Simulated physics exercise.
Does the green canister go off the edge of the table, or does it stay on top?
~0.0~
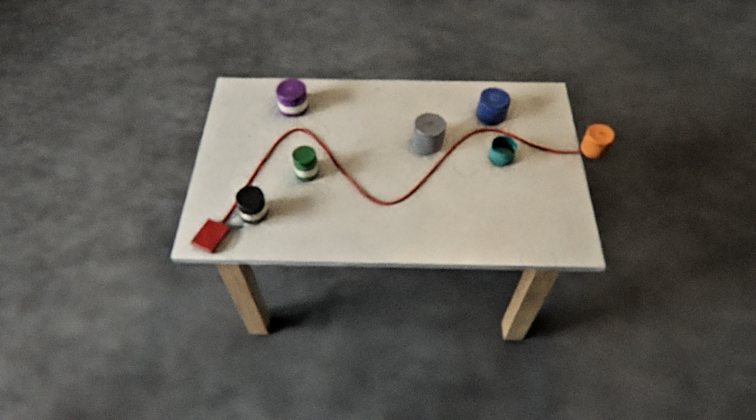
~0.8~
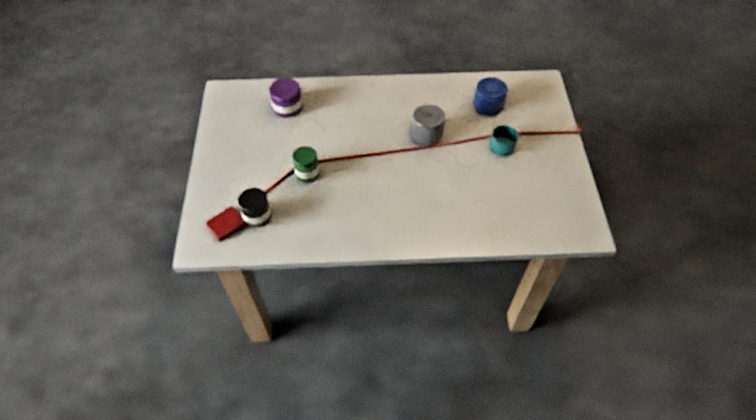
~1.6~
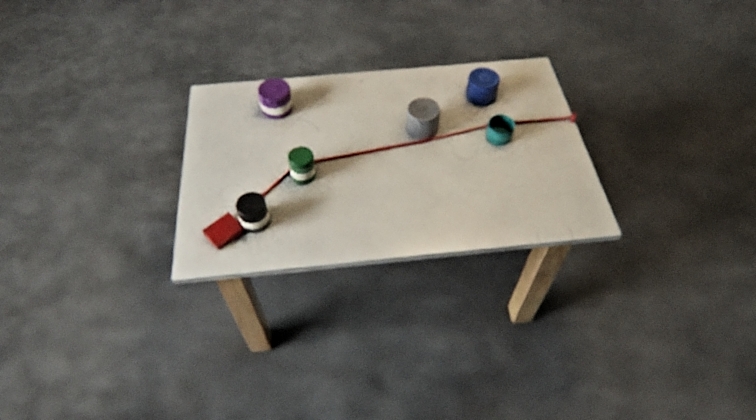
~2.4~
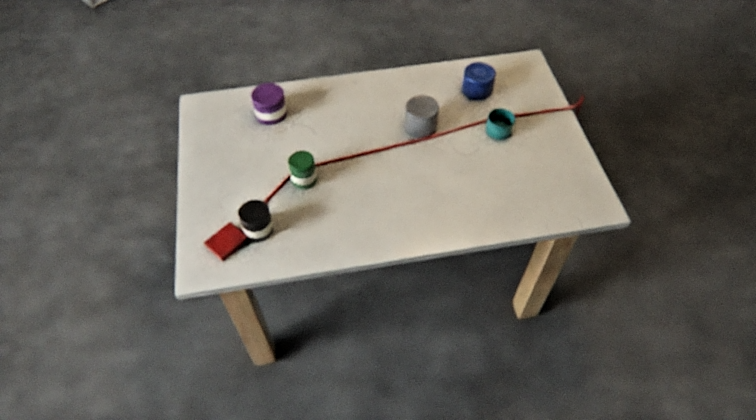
The green canister stays on top of the table, with the tightened red cord running right by it.
The orange cylinder went over the table's right edge and out of sight, pulling the curvy red cord nearly straight and tugging the red block slightly up and right, where it stayed beside the black canister while the other containers remained on top.
